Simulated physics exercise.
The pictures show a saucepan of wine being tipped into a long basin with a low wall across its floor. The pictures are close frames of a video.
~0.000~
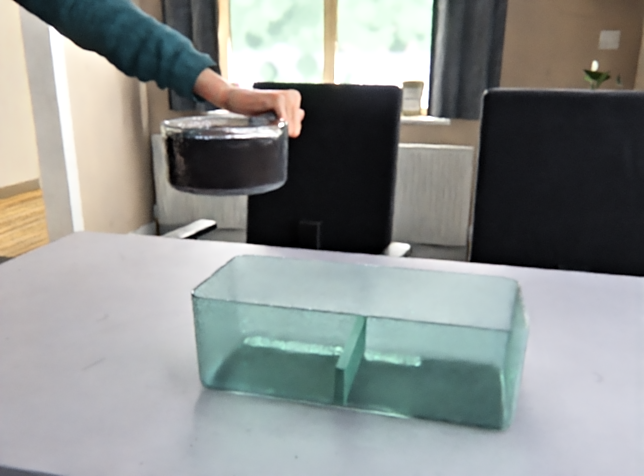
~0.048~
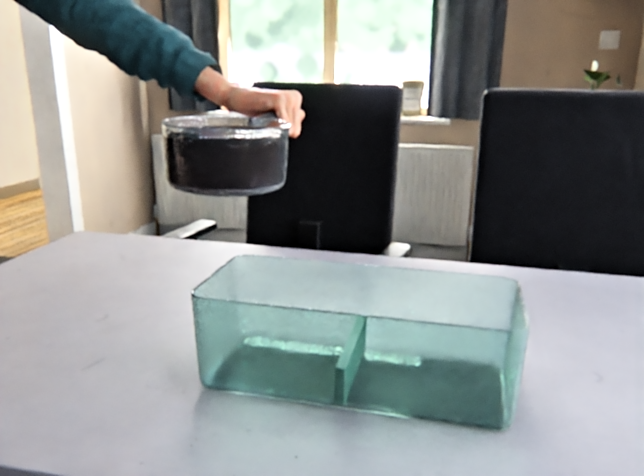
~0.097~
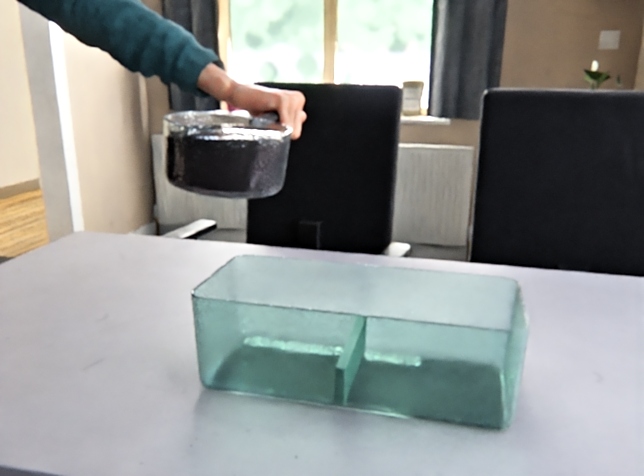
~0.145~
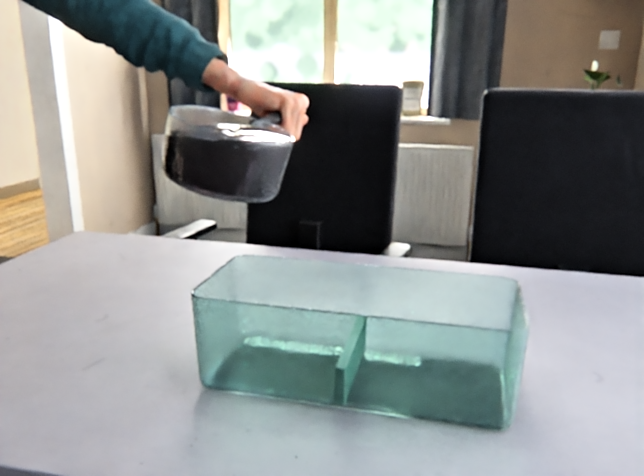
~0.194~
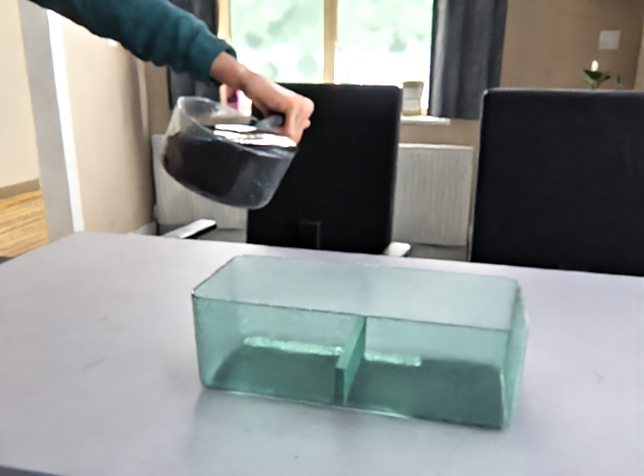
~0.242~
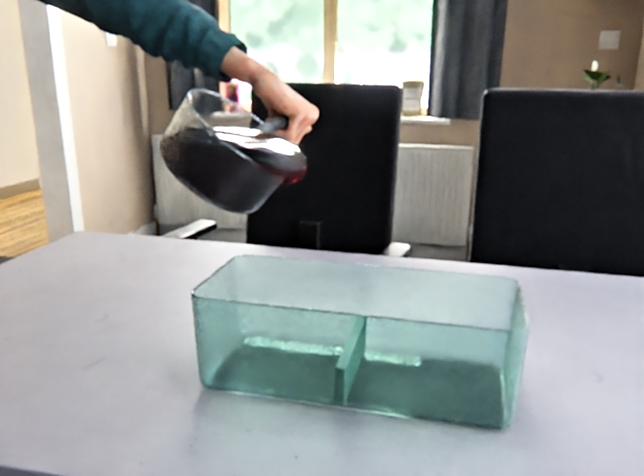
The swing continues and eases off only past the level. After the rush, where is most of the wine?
Most lies in the left part.
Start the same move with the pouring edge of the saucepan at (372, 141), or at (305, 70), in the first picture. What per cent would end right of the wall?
First some 85, then 55 per cent.
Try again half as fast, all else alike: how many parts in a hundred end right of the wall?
Roughly 35 in a hundred.
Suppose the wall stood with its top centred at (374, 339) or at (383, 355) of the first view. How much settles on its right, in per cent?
Roughly 10 per cent, and 25 per cent.
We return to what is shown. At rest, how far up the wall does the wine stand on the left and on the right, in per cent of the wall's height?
Near 60 on the left, 10 on the right.
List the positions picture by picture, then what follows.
It leans 0°; its right rim is at (284, 127); the wine meets the walls at (175, 131) and (284, 135); the long basin's rim runs from (214, 275) to (523, 305); the wall's top is at (353, 340), in the first picture.
It leans 2°; its right rim is at (285, 129); the wine meets the walls at (175, 131) and (285, 135), in the second picture.
It leans 7°; its right rim is at (287, 135); the wine meets the walls at (177, 129) and (286, 137), in the third picture.
It leans 15°; its right rim is at (289, 144); the wine meets the walls at (177, 129) and (290, 140), in the fourth picture.
It leans 26°; its right rim is at (290, 157); the wine meets the walls at (178, 131) and (287, 146); 2 per cent is over the edge, in the fifth picture.
It leans 38°; its right rim is at (289, 171); the wine meets the walls at (175, 127) and (278, 153); 8 per cent is over the edge, in the sixth picture.
By 0.51 s the tilt is 110° and 13 per cent is still to pour, 37 is left of the wall and 11 right of it.
By 0.71 s the tilt is 122° and 1 per cent is still to pour, 76 is left of the wall and 13 right of it.
By 0.92 s the tilt is 122° and 0 per cent is still to pour, 78 is left of the wall and 16 right of it.
By 1.14 s the tilt is 122° and 0 per cent is still to pour, 78 is left of the wall and 17 right of it.
At rest 78 per cent lies left of the wall, 17 right of it and 5 outside.
